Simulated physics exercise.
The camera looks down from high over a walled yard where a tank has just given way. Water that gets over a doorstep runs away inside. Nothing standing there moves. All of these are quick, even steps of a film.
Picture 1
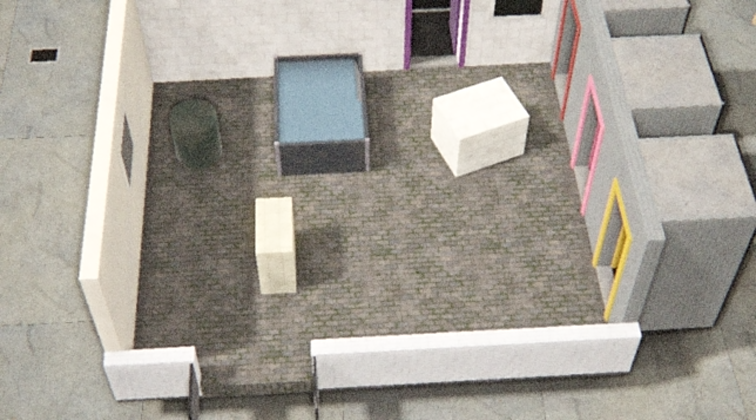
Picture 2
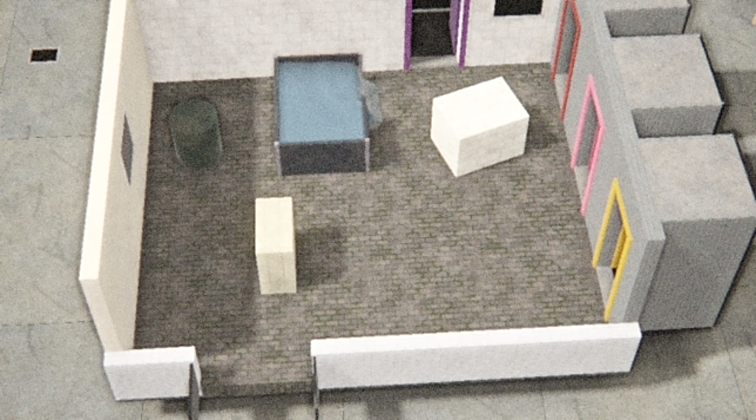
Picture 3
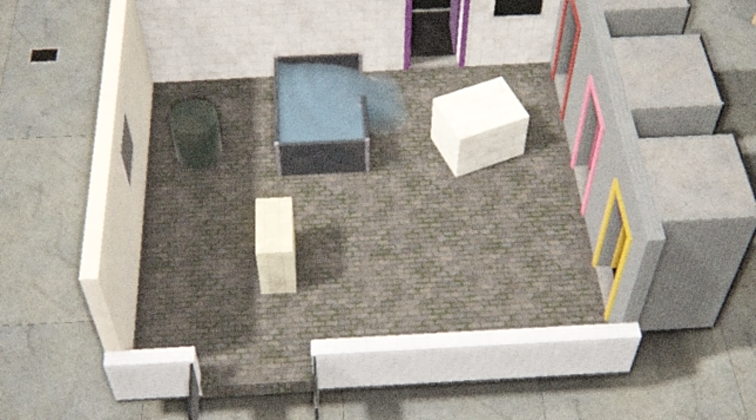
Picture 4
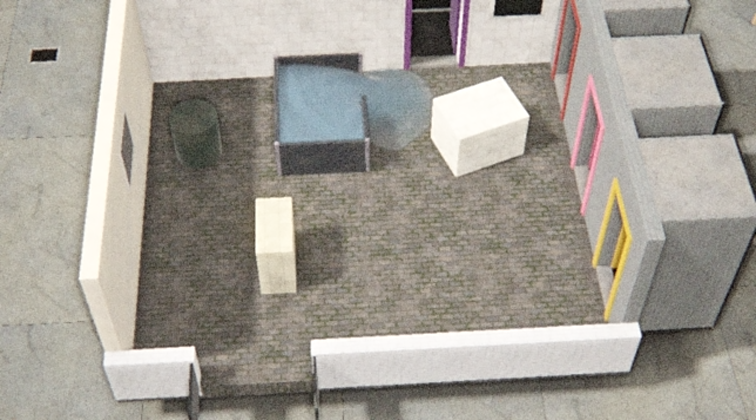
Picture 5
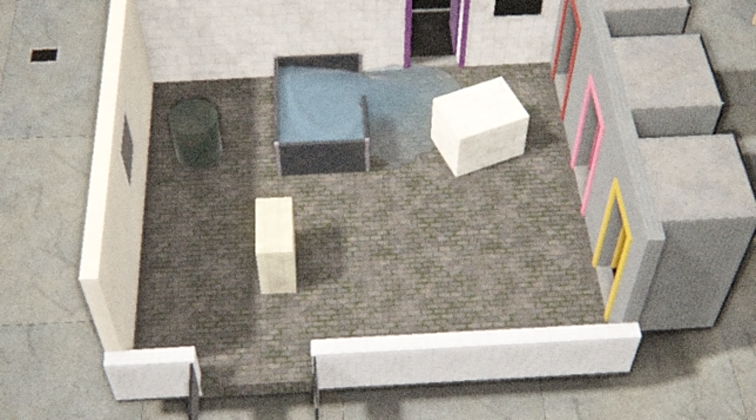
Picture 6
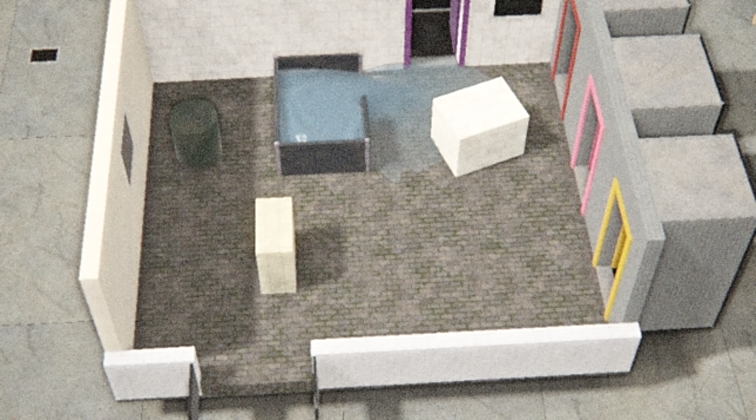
Blue water pours from the tank's right side and spreads across the floor around the white block.
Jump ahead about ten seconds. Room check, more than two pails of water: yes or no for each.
Red door, yes; pink door, no; yellow door, no; purple door, yes.
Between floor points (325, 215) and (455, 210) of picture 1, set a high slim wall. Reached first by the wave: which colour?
My answer is the one in purple.
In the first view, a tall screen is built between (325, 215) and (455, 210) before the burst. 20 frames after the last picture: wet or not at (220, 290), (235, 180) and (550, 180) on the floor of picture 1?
Taking the three spots in turn, they are unwetted, unwetted and inundated.
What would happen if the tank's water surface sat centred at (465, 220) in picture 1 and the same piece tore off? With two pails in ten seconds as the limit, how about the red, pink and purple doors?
Note: Red ends up beneath; pink ends up above; purple ends up beneath.
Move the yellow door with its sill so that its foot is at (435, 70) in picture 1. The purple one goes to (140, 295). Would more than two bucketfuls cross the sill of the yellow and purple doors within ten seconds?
The yellow door exceeds it, while the purple door falls short.
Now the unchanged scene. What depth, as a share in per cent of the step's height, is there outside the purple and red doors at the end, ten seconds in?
Some 110 percent and then some 30 percent.
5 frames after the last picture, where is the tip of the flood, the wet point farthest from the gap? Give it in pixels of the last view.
(543, 65).
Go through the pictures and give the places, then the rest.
The first frame shows still water in the tank at (320, 101).
In the second frame, the front is at (370, 83), out from the gap at (361, 97).
In the third frame, the front is at (386, 77), out from the gap at (361, 98).
In the fourth frame, the front is at (433, 111), out from the gap at (361, 98).
In the fifth frame, water pours out at (361, 98) and has run to a hidden place.
In the sixth frame, the front is at a hidden place, out from the gap at (361, 98).
A moment on, water covers 15 % of the floor; the red door wet at the sill, nothing in, the pink door not reached, the yellow door not reached, the purple door under two buckets in.
Next, water covers 20 % of the floor; the red door over two buckets in, the pink door not reached, the yellow door not reached, the purple door over two buckets in.
Then, water covers 35 % of the floor; the red door far over two buckets in, the pink door wet at the sill, nothing in, the yellow door wet at the sill, nothing in, the purple door far over two buckets in.
Later, water covers 50 % of the floor; the red door far over two buckets in, the pink door wet at the sill, nothing in, the yellow door wet at the sill, nothing in, the purple door far over two buckets in.
In the end, water covers 75 % of the floor; the red door far over two buckets in, the pink door wet at the sill, nothing in, the yellow door under two buckets in, the purple door far over two buckets in.
